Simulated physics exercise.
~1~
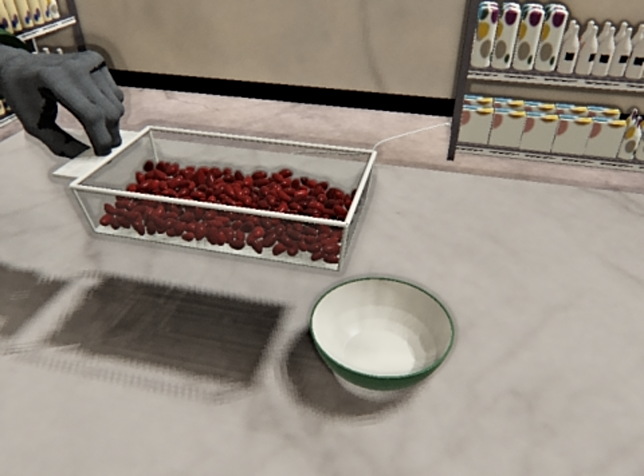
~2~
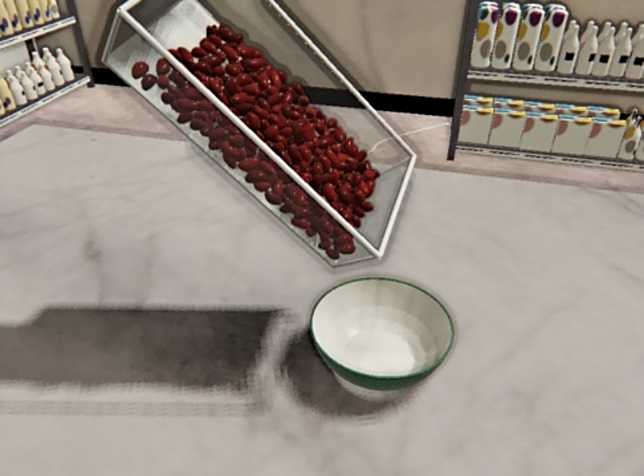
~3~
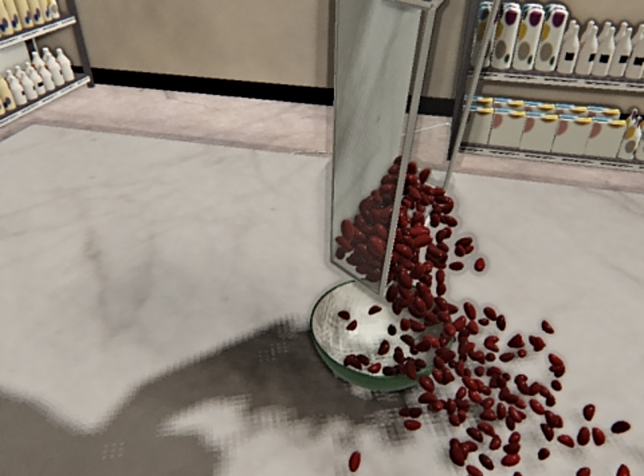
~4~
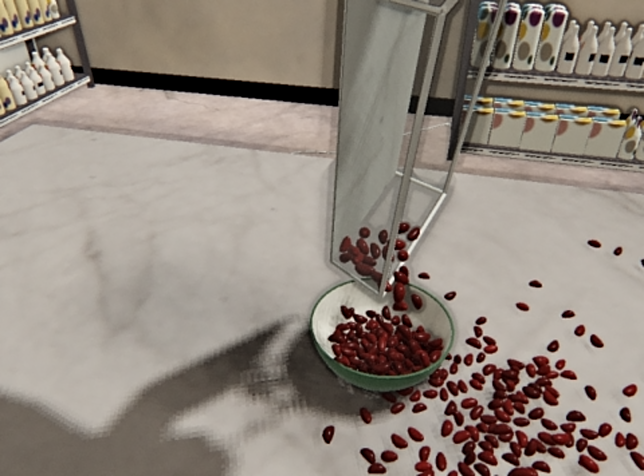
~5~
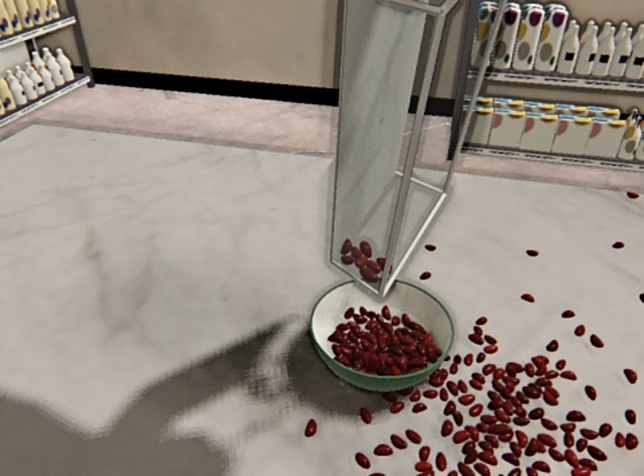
A clear box of red kidney beans tips, filling a bowl partly and spilling many outside.
